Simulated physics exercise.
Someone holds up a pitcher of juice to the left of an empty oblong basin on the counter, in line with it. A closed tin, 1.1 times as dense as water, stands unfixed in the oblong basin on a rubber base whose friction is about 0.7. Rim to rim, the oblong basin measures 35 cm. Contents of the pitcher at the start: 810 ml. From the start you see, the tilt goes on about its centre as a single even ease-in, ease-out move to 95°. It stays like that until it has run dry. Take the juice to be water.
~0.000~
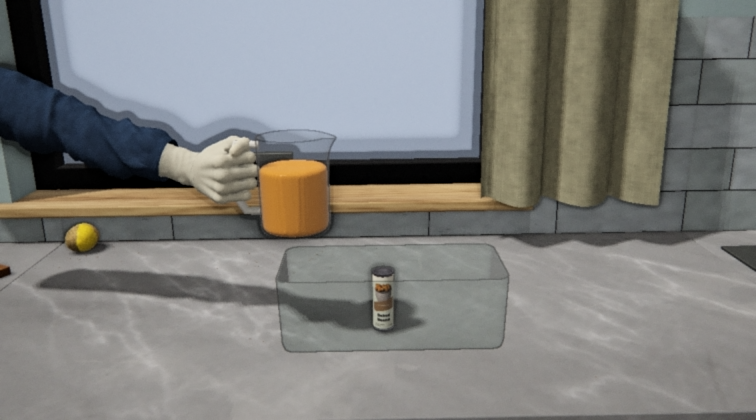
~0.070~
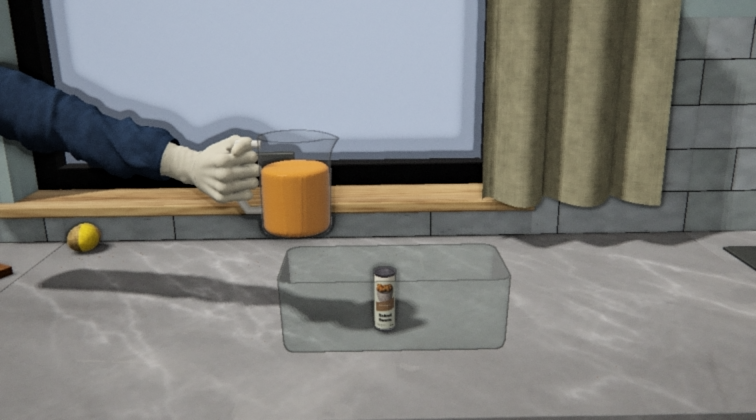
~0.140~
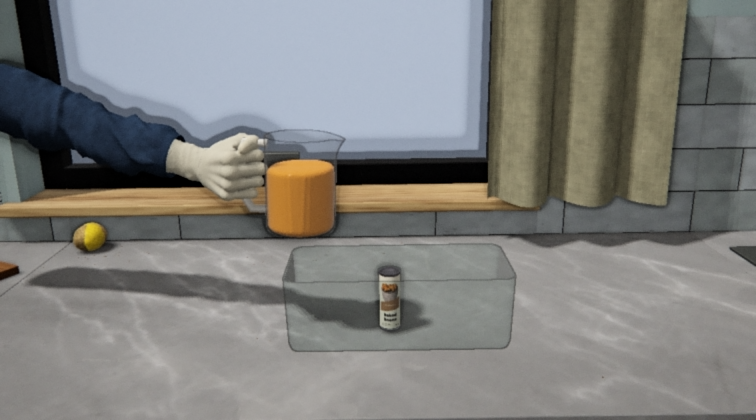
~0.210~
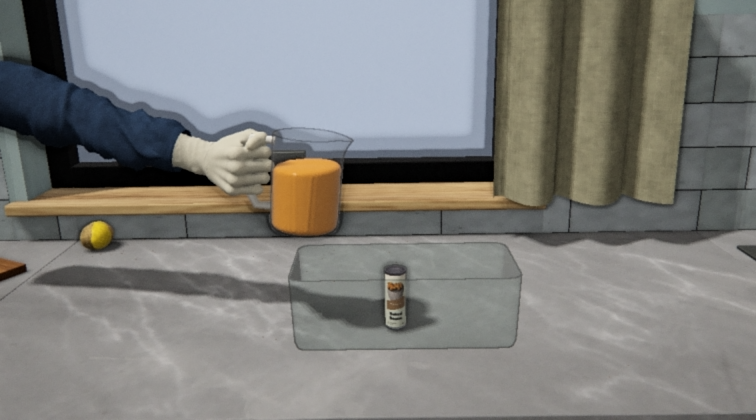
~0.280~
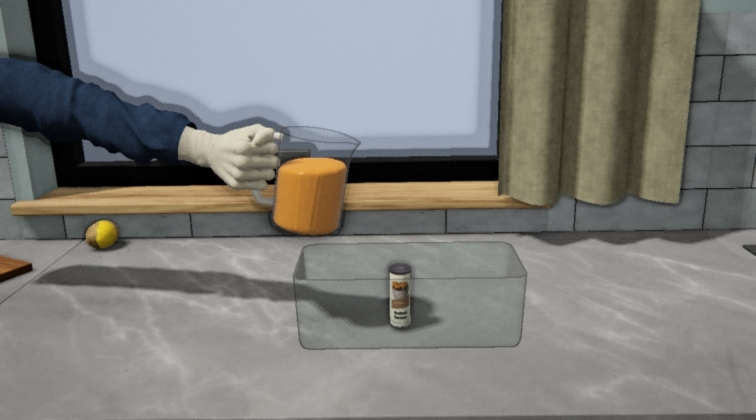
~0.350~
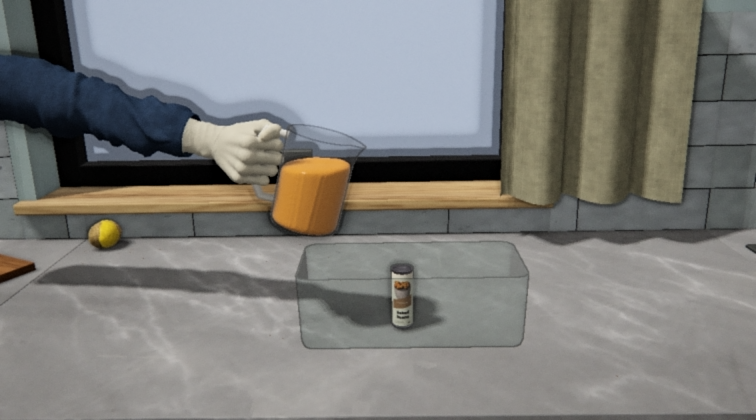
A gloved hand gradually tilting a clear pitcher of orange juice rightward above a counter, beside a transparent basin and small tin.
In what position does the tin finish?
It finishes upright.
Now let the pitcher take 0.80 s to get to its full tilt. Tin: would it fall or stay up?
The tin stays on its base.
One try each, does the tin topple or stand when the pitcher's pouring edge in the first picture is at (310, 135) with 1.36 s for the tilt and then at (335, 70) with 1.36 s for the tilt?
Trial 1 - tin tips; trial 2 - tin stays standing.
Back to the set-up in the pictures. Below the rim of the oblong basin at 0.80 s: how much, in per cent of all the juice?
About 0%.
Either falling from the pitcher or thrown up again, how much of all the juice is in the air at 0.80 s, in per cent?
4 per cent.
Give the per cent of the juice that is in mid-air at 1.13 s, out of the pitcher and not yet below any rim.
I'd put it at about 18 per cent of the liquid.
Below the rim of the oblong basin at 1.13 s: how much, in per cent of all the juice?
24 %, more or less.
After 0.80 s the tilt is 61° and 96 per cent is still to pour; the tin stands where it began.
After 1.13 s the tilt is 89° and 57 per cent is still to pour; the tin stands where it began.
After 1.48 s the tilt is 95° and 17 per cent is still to pour; the tin stands where it began.
After 1.86 s the tilt is 95° and 4 per cent is still to pour; the tin stands where it began.
In the end the tin stands where it began.
